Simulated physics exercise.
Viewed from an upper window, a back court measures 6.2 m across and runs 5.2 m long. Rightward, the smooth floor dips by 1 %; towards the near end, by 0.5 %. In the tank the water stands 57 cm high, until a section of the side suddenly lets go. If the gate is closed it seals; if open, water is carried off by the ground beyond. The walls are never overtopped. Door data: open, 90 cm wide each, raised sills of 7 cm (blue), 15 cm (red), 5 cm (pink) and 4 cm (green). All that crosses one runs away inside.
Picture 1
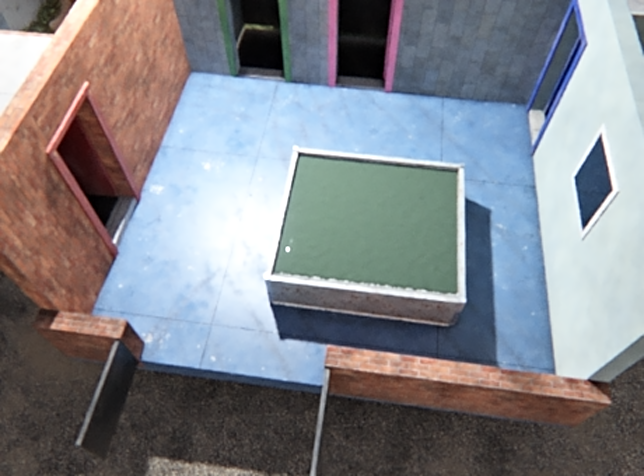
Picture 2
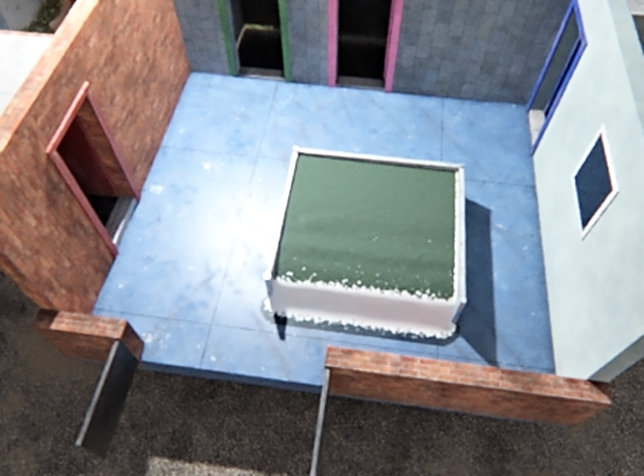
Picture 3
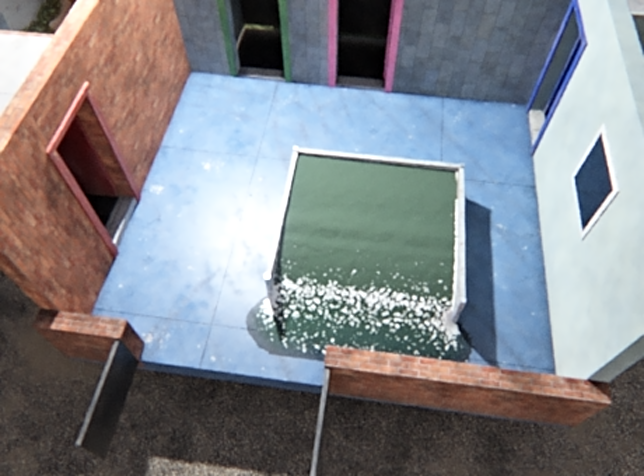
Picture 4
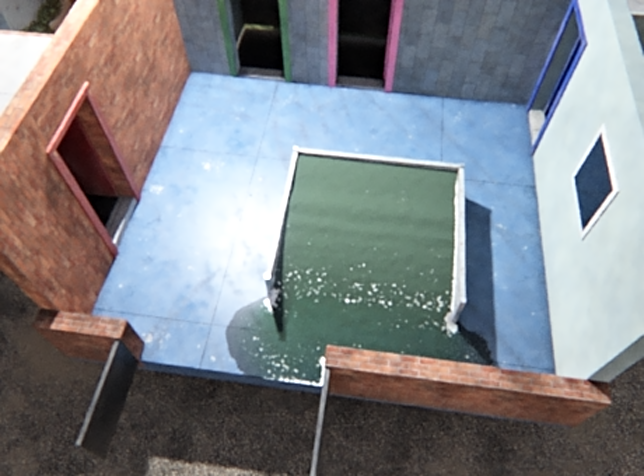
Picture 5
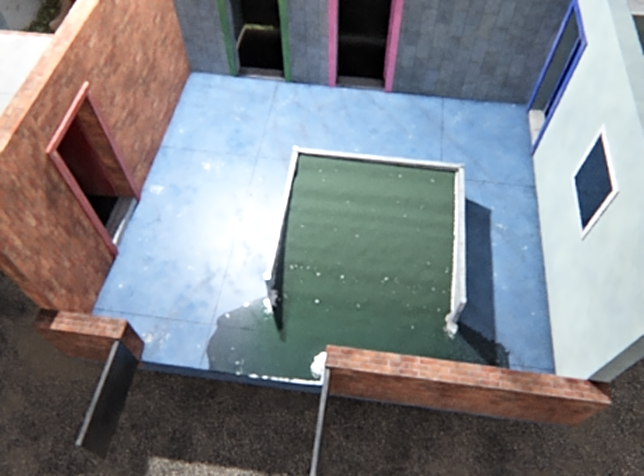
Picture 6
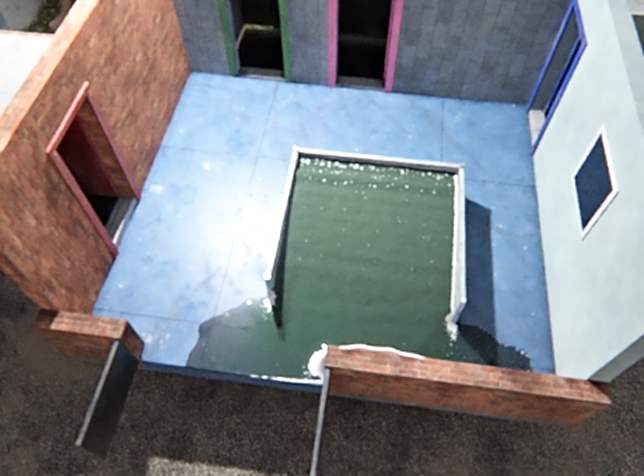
Dark green water bursting from the near side of a rectangular tank, foaming, then spreading across a blue courtyard floor between brick walls.
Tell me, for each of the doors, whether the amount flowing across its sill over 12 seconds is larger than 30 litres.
For 12 seconds: The blue door, larger; the red door, not larger; the pink door, not larger; the green door, not larger.
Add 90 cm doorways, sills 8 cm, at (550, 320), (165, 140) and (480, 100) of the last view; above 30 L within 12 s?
In sequence the answers are more than that, less than that and more than that.
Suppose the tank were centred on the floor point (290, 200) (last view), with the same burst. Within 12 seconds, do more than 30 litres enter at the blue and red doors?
Lab note: Blue door limit not exceeded; red door limit not exceeded.
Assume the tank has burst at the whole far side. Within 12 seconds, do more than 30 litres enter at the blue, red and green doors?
Then blue would come out on the high side, red on the low side and green on the high side.
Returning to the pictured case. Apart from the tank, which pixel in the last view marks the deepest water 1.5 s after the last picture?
You'll find it around (558, 398).
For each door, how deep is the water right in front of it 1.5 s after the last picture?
Readings (cm): Blue = 0; red = 0; pink = 0; green = 0.
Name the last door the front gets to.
The green one.
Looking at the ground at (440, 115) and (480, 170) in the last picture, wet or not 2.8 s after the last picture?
Soaked, soaked.
Then, 0.7 s after the last picture water covers 15 % of the floor and is deepest (44 cm) near (558, 398); blue door not reached, red door not reached, pink door not reached, green door not reached.
Then, 1.5 s after the last picture water covers 25 % of the floor and is deepest (45 cm) near (558, 398); blue door not reached, red door not reached, pink door not reached, green door not reached.
Then, 2.8 s after the last picture water covers 45 % of the floor and is deepest (26 cm) near (543, 396); blue door 4 cm at the sill, 0 L in, red door not reached, pink door not reached, green door not reached.
Then, 6.3 s after the last picture water covers 80 % of the floor and is deepest (16 cm) near (558, 398); blue door 12 cm at the sill, 62 L in, red door 1 cm at the sill, 0 L in, pink door 4 cm at the sill, 0 L in, green door 2 cm at the sill, 0 L in.
Then, 11.3 s after the last picture water covers 100 % of the floor and is deepest (8 cm) near (543, 396); blue door 8 cm at the sill, 82 L in, red door 3 cm at the sill, 0 L in, pink door 4 cm at the sill, 0 L in, green door 5 cm at the sill, 0 L in.
